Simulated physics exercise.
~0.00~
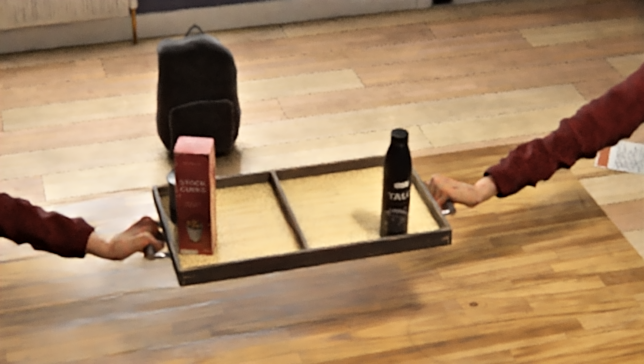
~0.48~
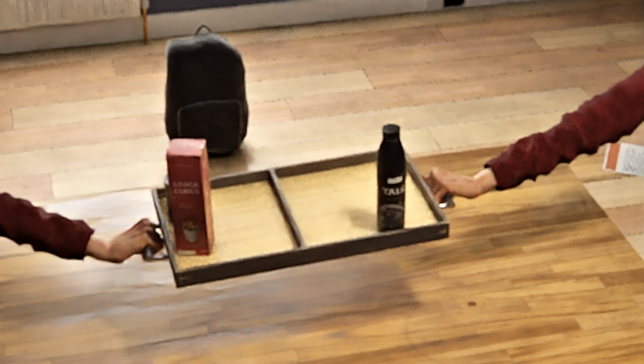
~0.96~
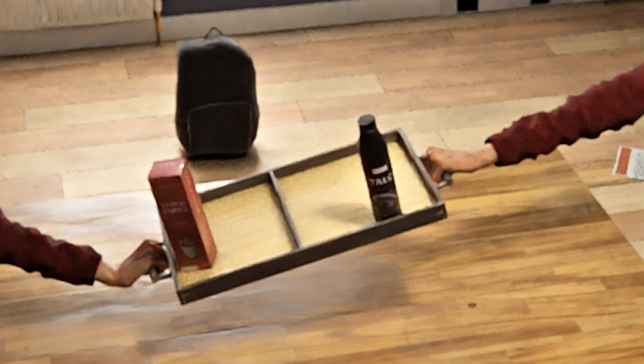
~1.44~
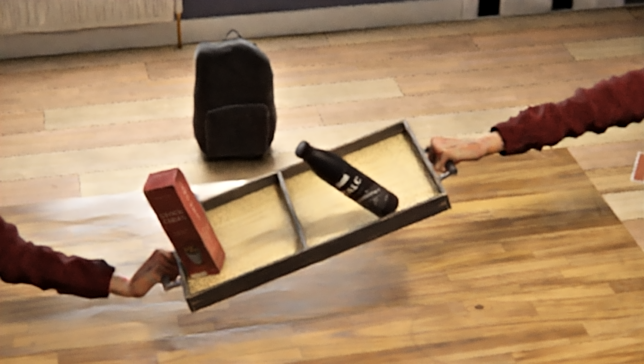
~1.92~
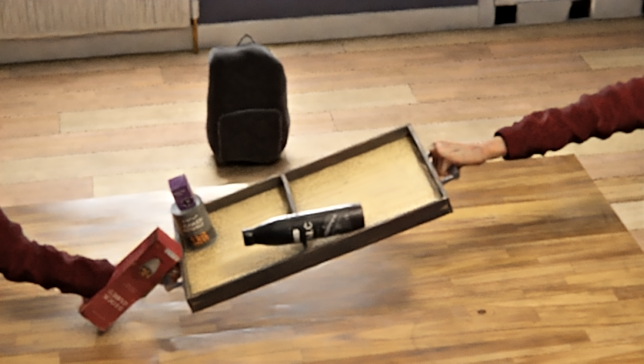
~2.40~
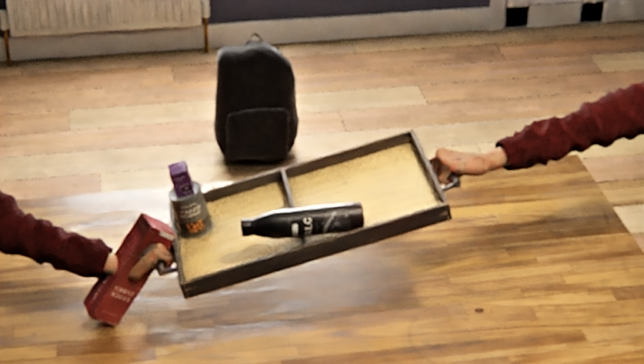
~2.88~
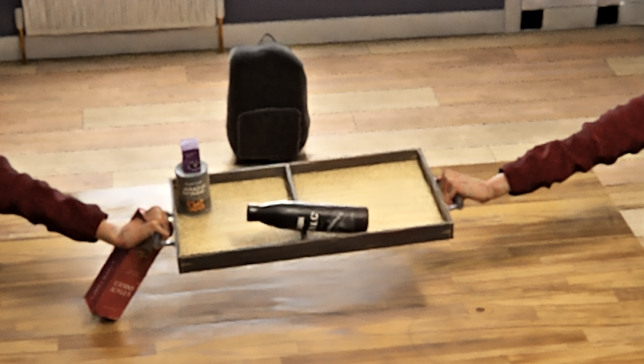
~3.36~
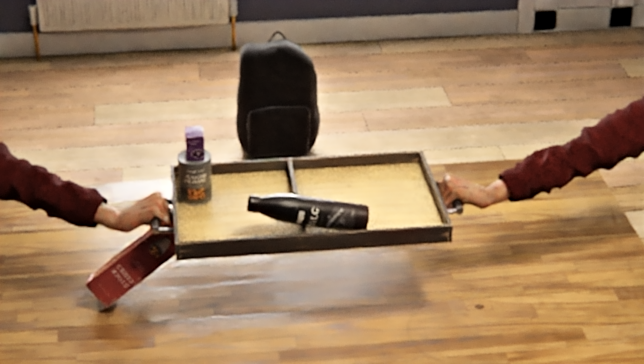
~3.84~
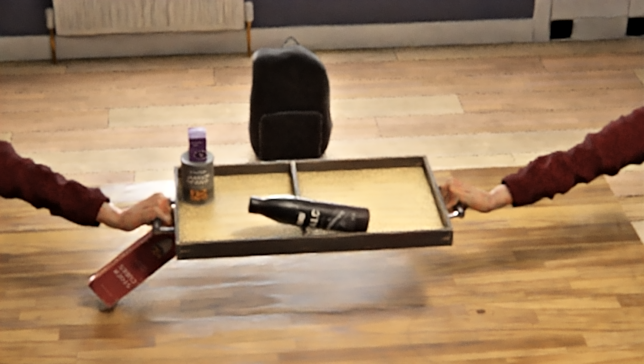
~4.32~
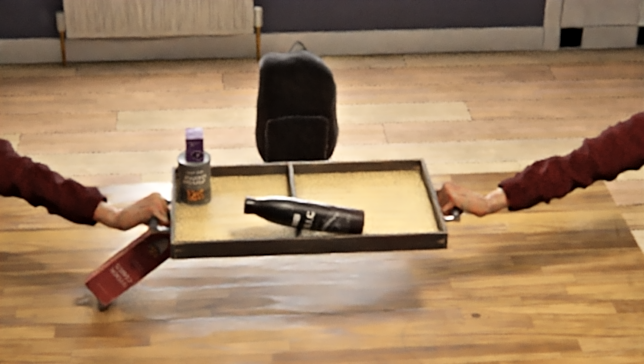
In a room with a wooden floor, seen from slightly above as the view drifts sideways, two hands in dark red sleeves hold a shallow divided tray, with a dark backpack standing behind it. A red carton stands at the left and a black bottle at the right, while a grey tin is mostly hidden behind the carton. The tray's left edge dips, and the bottle topples leftward onto its side across the divider. The carton tips over the left end, revealing the grey tin and a small purple carton above it. The tray levels with these two upright, the bottle lying down, and the red carton upended off the tray beneath the left hand.
